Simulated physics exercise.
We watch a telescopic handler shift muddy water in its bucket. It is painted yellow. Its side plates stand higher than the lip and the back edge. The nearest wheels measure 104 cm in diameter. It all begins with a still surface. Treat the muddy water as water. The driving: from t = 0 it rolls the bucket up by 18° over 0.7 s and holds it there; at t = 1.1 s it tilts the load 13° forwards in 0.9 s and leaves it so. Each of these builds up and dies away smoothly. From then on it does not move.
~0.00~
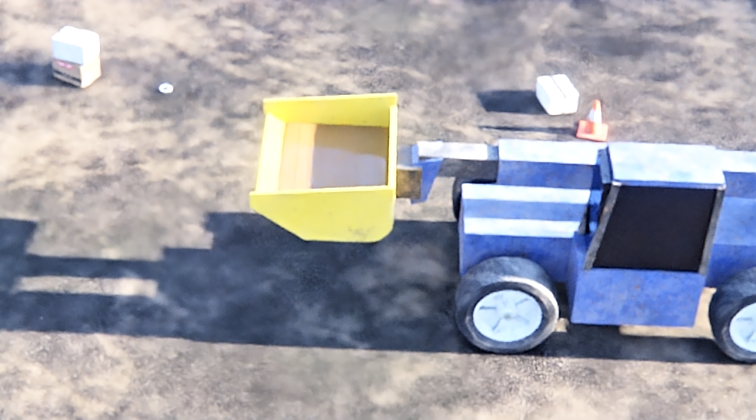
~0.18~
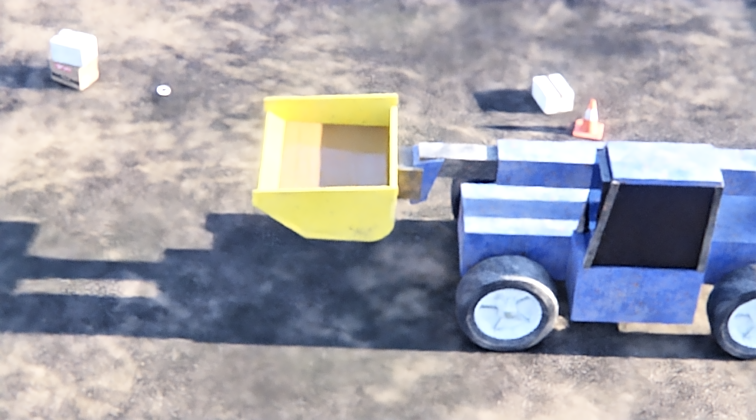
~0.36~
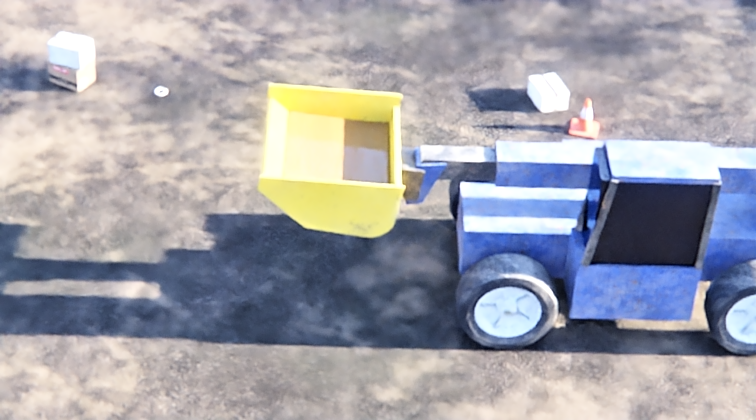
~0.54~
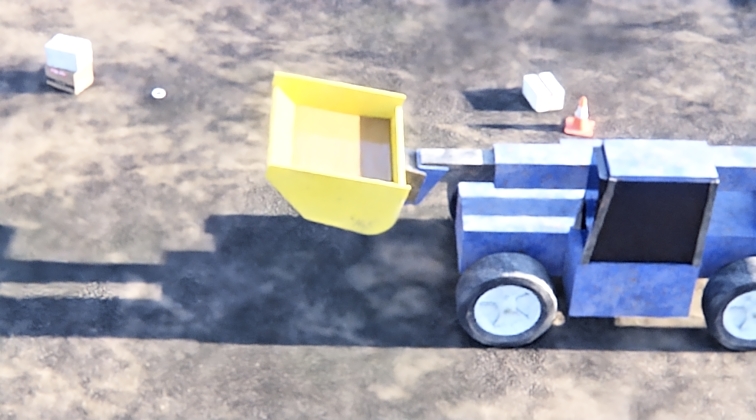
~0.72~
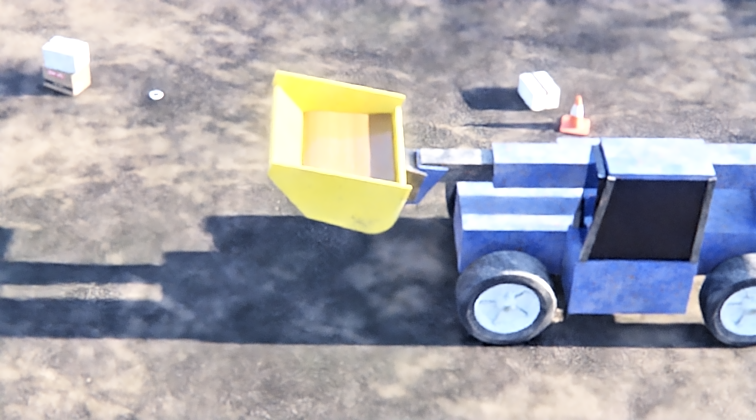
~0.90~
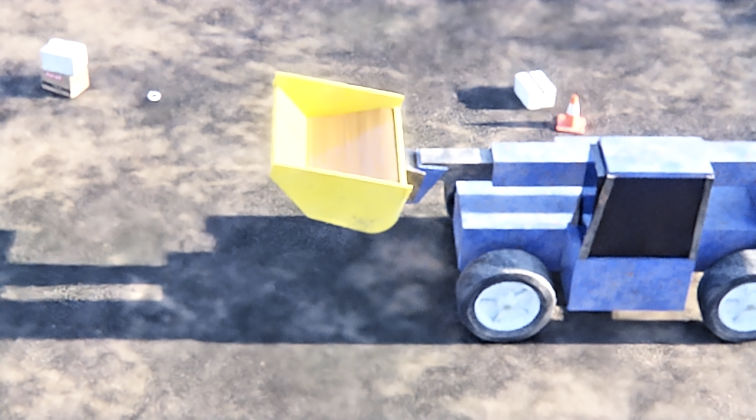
Blue telescopic handler with a raised yellow bucket tilting it back while the brown water inside shifts, on sunlit rough ground.
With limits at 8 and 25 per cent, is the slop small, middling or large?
The loss is small.
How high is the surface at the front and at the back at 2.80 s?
About 14 cm in front and 38 cm behind.
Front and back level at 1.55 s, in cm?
About 18 cm in front and 32 cm behind.
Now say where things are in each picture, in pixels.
In the first frame, the surface is at (317, 125) near the front wall; the surface is at (381, 127) near the back wall; the lip is at (255, 205); the front is on the left.
In the second frame, the surface is at (317, 124) near the front wall; the surface is at (380, 127) near the back wall; the bucket is tilted 2° back.
In the third frame, the surface is at (318, 116) near the front wall; the surface is at (381, 123) near the back wall; the bucket is tilted 10° back.
In the fourth frame, the surface is at (319, 110) near the front wall; the surface is at (382, 119) near the back wall; the bucket is tilted 17° back.
In the fifth frame, the surface is at (318, 111) near the front wall; the surface is at (383, 115) near the back wall; the bucket is tilted 18° back.
In the sixth frame, the surface is at (315, 118) near the front wall; the surface is at (384, 109) near the back wall; the bucket is tilted 18° back; the lip is at (275, 174); a wheel hub at (752, 311).
Then, 1.55 s in, the bucket is at 12° back, the surface stands 33 cm at the back and 18 cm at the front; 1 per cent is out, over the back.
Then, 2.20 s in, the bucket is at 5° back, the surface stands 22 cm at the back and 25 cm at the front; 1 per cent is out, over the back.
Then, 2.80 s in, the bucket is at 5° back, the surface stands 38 cm at the back and 15 cm at the front; 1 per cent is out, over the back.
Then, 4.89 s in, 1 per cent is out, over the back, 3 of 357 litres.
